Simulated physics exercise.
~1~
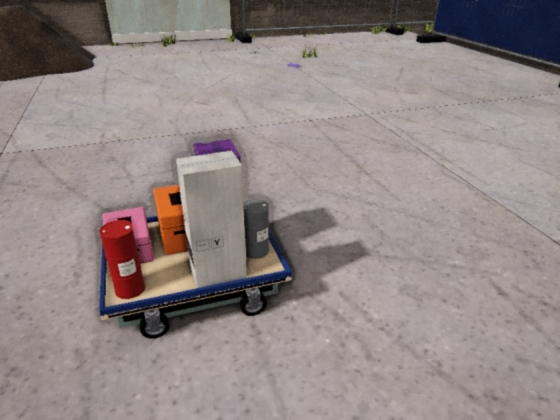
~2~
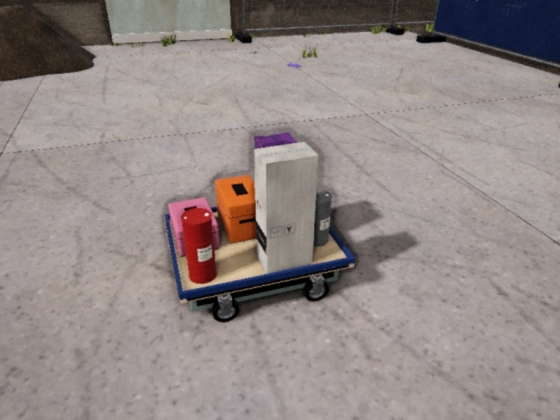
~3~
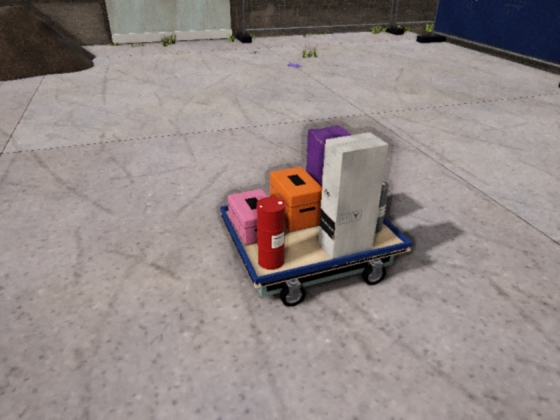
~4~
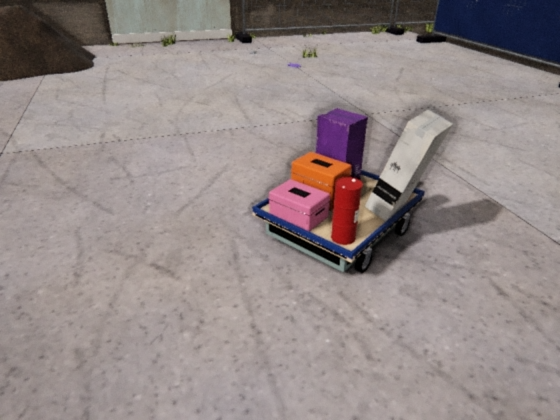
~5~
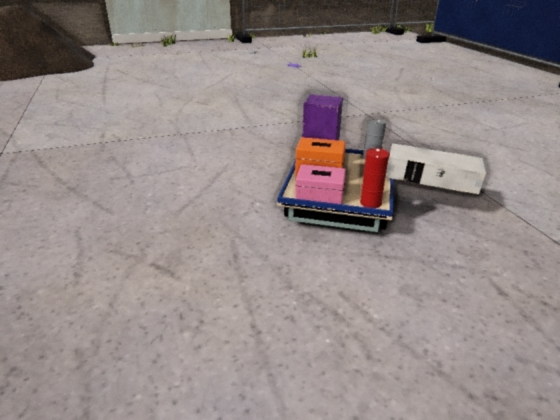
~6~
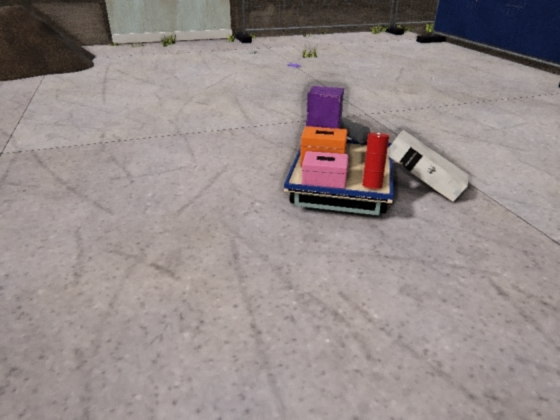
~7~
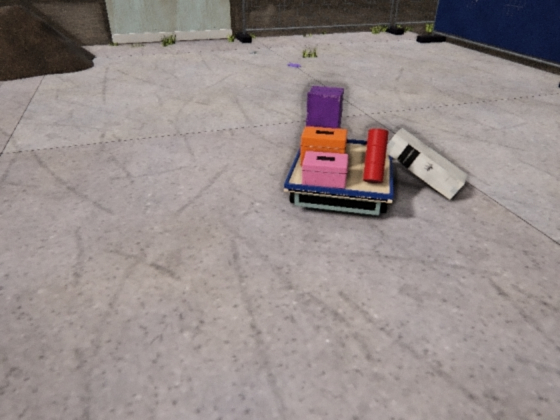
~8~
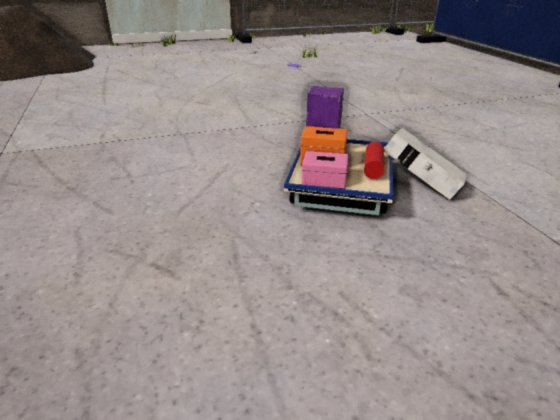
Loaded cart curving away across a concrete floor, white box toppling off its right side, then red canister tipping over on deck.
